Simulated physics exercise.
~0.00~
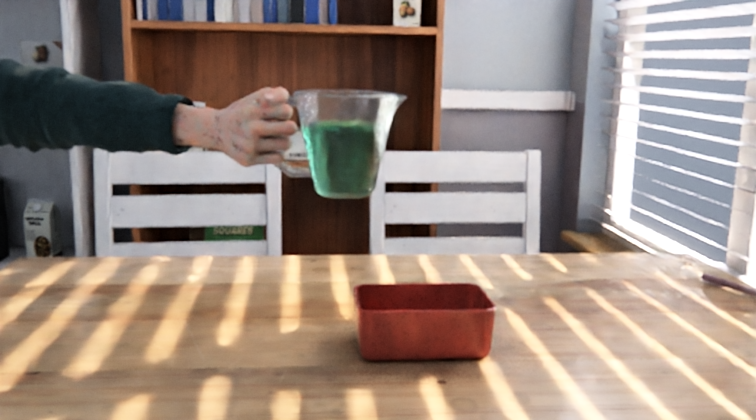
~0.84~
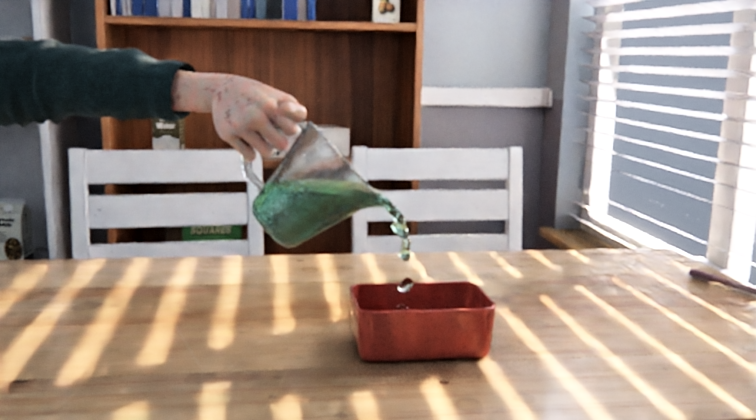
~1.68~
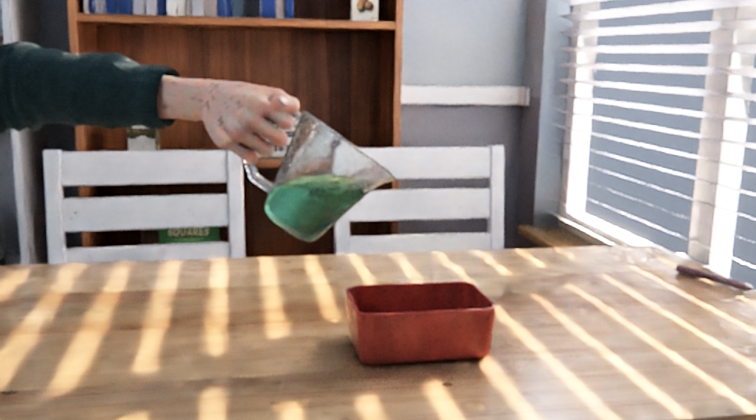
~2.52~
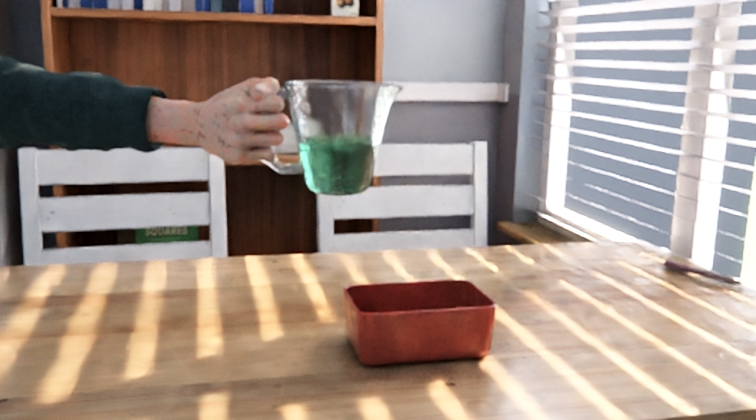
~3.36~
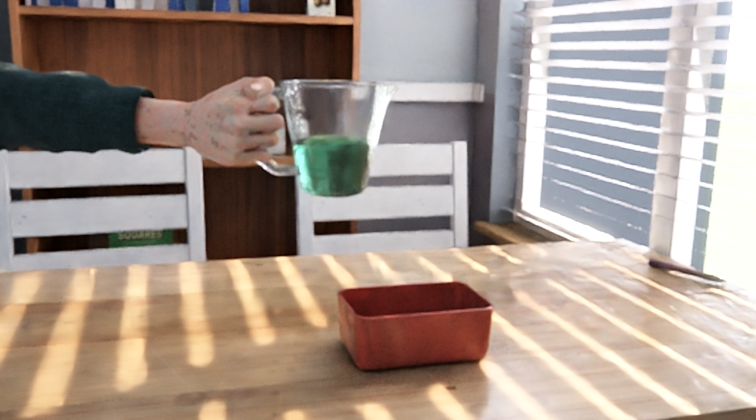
A sunlit wooden table, seen from the front and slightly above, stands before two white chairs, a brown bookshelf and a window with white blinds at right. An oblong red tub sits on the table, while a hand in a dark green sleeve holds up a clear jug of green liquid to its left. The hand tips the jug and liquid falls toward the tub. The jug eases partly back, tilts again, then is levelled as the view drifts slightly sideways. Finally, the jug is held upright with less green liquid inside, and the red tub remains in place.
